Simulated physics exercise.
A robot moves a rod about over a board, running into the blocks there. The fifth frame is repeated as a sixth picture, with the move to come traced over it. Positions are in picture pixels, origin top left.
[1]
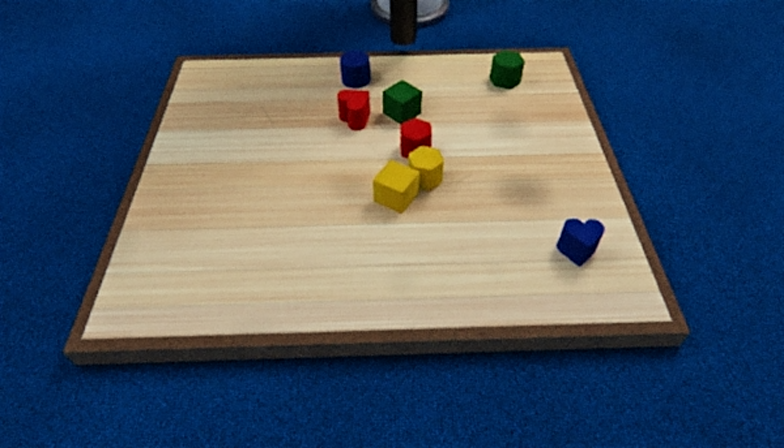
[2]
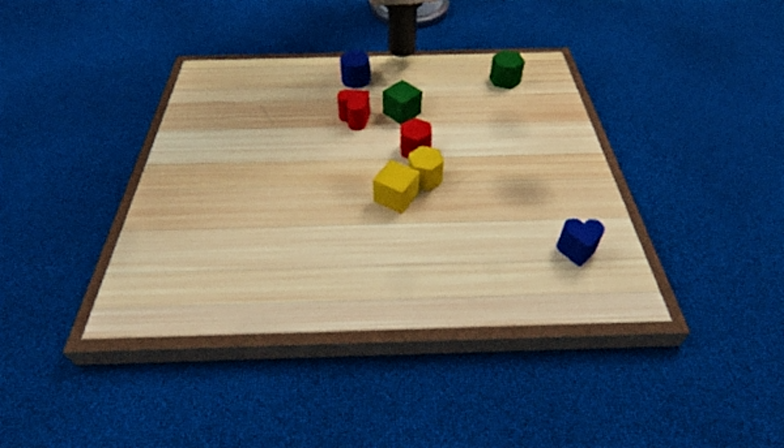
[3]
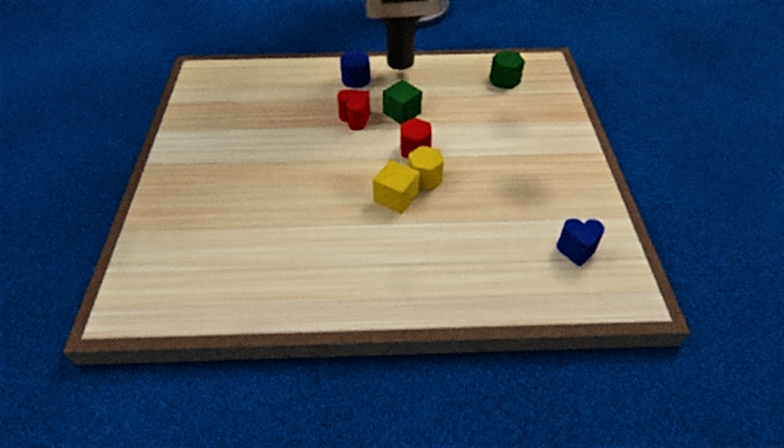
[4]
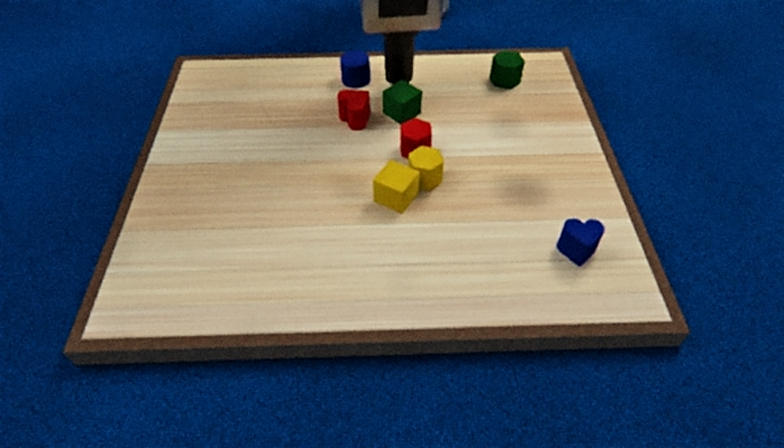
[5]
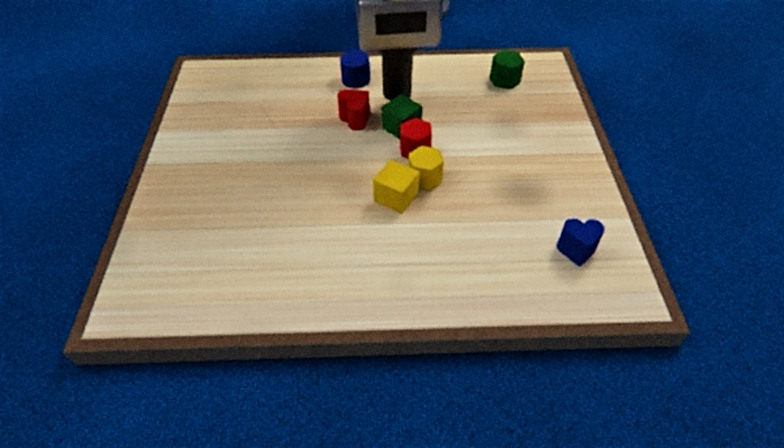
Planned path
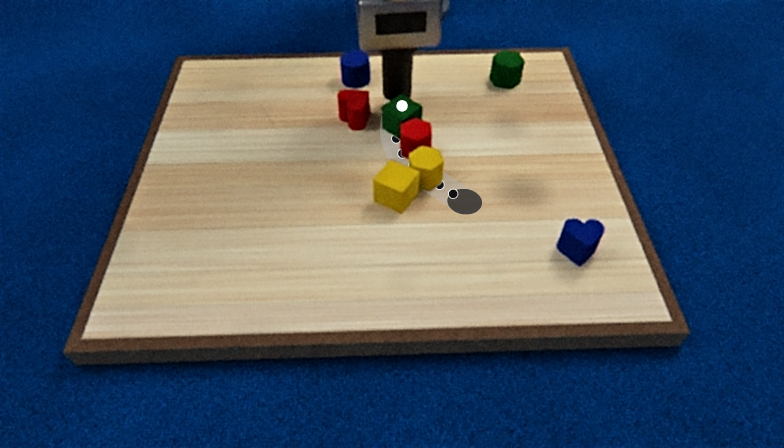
A robot arm lowering a dark rod over a wooden board of coloured blocks and nudging the green block toward the red hexagonal one.
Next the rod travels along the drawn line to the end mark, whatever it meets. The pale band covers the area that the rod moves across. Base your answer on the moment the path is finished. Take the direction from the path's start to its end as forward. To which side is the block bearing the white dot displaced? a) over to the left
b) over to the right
(b)
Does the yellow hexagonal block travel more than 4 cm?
In short: Yes.
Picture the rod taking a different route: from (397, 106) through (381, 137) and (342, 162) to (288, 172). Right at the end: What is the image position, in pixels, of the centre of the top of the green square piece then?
Its top middle: (394, 144).
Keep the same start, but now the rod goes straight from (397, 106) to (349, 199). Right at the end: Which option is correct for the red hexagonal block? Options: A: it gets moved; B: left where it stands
My pick is A.
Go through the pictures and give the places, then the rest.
Tip of the rod at (403, 39), middles of tops, red heart block at (354, 98), yellow square piece at (396, 175), green square piece at (402, 91), red hexagonal block at (416, 128), yellow hexagonal block at (426, 157), in the first picture.
Rod at (402, 50), nothing pushed, in the second picture.
Rod at (401, 63), nothing pushed, in the third picture.
Rod at (399, 77), nothing pushed, in the fourth picture.
Rod at (397, 93), red heart block at (354, 98), yellow square piece at (396, 175), green square piece at (402, 106), red hexagonal block at (416, 128), yellow hexagonal block at (426, 157), in the fifth picture.
The line goes from (397, 106) through (396, 139) and (421, 172) to (465, 201); the dot is on the green square piece.
On the path given first. One third of the way, rod at (397, 127); green square piece at (400, 142); red hexagonal block at (429, 154), turned 70° anticlockwise; yellow hexagonal block at (443, 177), turned 20° clockwise.
Two thirds of the way, rod at (422, 160); yellow square piece at (392, 189), turned 25° clockwise; green square piece at (425, 178), turned 10° clockwise; red hexagonal block at (457, 193), turned 70° anticlockwise; yellow hexagonal block at (480, 215).
At the end, rod at (466, 189); red heart block unmoved; yellow square piece at (391, 190), turned 30° clockwise; green square piece at (436, 195), turned 80° clockwise; red hexagonal block at (466, 212), turned 90° anticlockwise; yellow hexagonal block at (496, 230), turned 20° anticlockwise.
